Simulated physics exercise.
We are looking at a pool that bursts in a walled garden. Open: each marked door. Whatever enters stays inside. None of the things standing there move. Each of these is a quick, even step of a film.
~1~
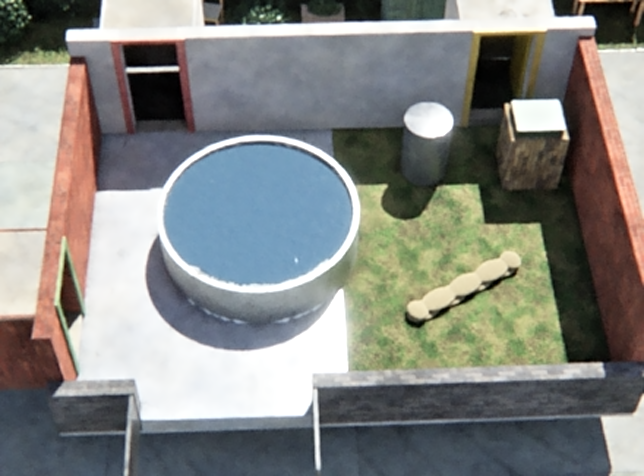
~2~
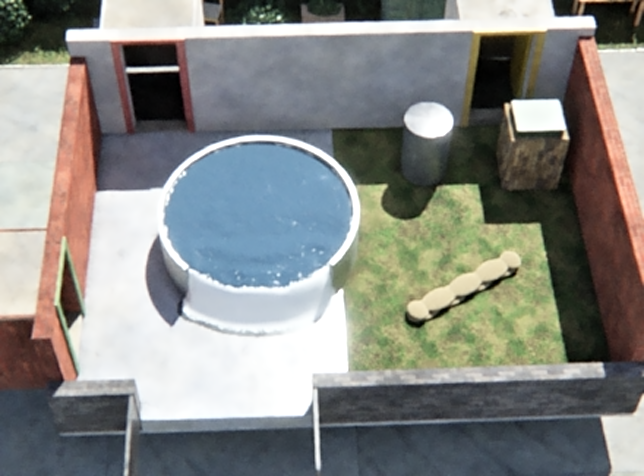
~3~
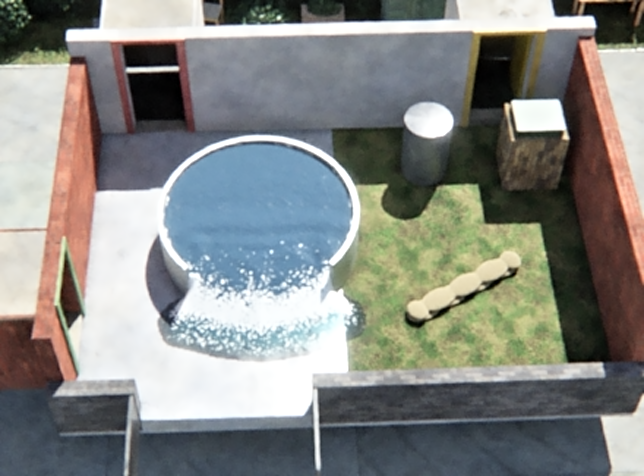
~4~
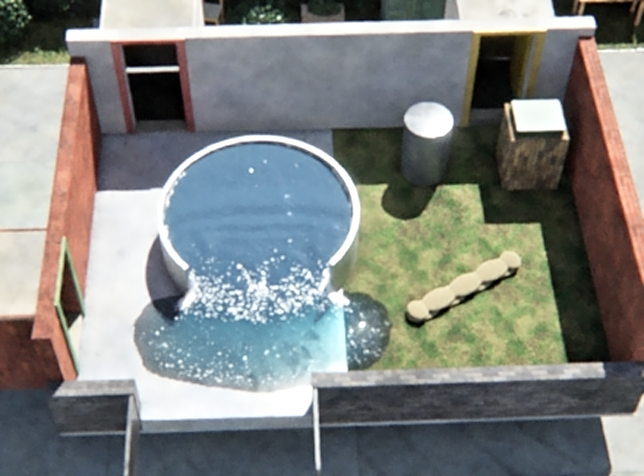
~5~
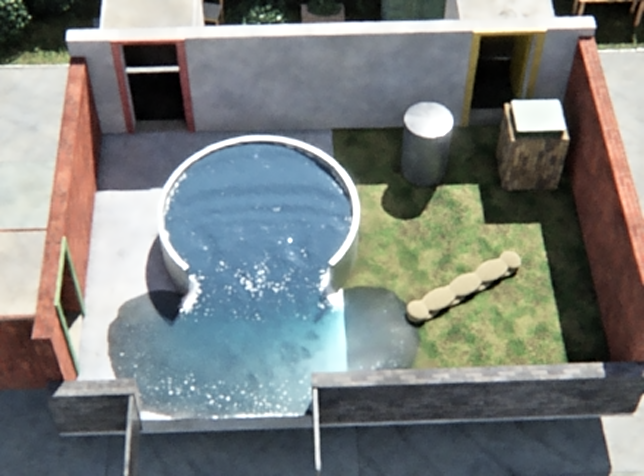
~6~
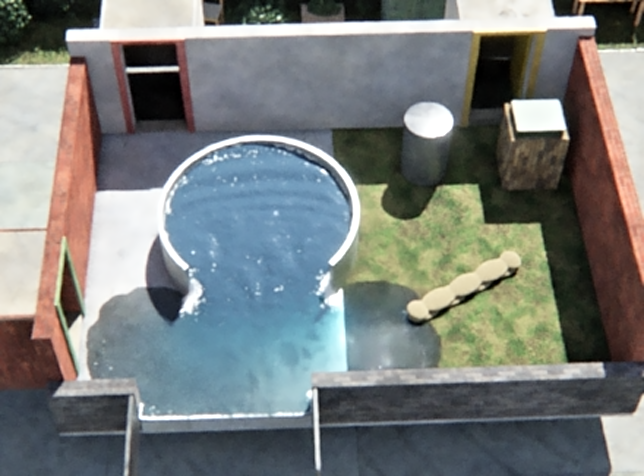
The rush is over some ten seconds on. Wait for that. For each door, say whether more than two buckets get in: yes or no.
Yellow door: No; red door: No; green door: No.
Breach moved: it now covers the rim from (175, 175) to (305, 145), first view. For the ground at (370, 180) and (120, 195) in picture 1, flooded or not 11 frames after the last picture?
Point one reached; point two reached.
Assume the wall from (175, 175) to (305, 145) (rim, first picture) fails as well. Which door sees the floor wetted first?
The one in red.
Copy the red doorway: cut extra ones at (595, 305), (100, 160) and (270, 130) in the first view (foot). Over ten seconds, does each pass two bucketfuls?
Going door by door: The first runs past the limit, the second remains below the limit, the third remains below the limit.
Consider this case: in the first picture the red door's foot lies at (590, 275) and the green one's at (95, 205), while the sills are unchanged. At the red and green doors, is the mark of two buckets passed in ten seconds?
Door red door breaks the limit, while door green door keeps within limits.
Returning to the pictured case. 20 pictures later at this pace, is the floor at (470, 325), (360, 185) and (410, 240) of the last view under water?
Result, in order: Waterlogged / unflooded / unflooded.
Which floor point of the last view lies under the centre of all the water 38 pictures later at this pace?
My pick is pixel (355, 284).
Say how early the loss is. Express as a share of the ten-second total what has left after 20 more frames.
Note - share reached: 65 %.
A moment on, water covers 30 % of the floor; the yellow door not reached, the red door not reached, the green door wet at the sill, nothing in.
Next, water covers 35 % of the floor; the yellow door not reached, the red door not reached, the green door wet at the sill, nothing in.
Then, water covers 50 % of the floor; the yellow door not reached, the red door not reached, the green door wet at the sill, nothing in.
Later, water covers 75 % of the floor; the yellow door not reached, the red door under two buckets in, the green door wet at the sill, nothing in.
In the end, water covers 95 % of the floor; the yellow door wet at the sill, nothing in, the red door under two buckets in, the green door wet at the sill, nothing in.
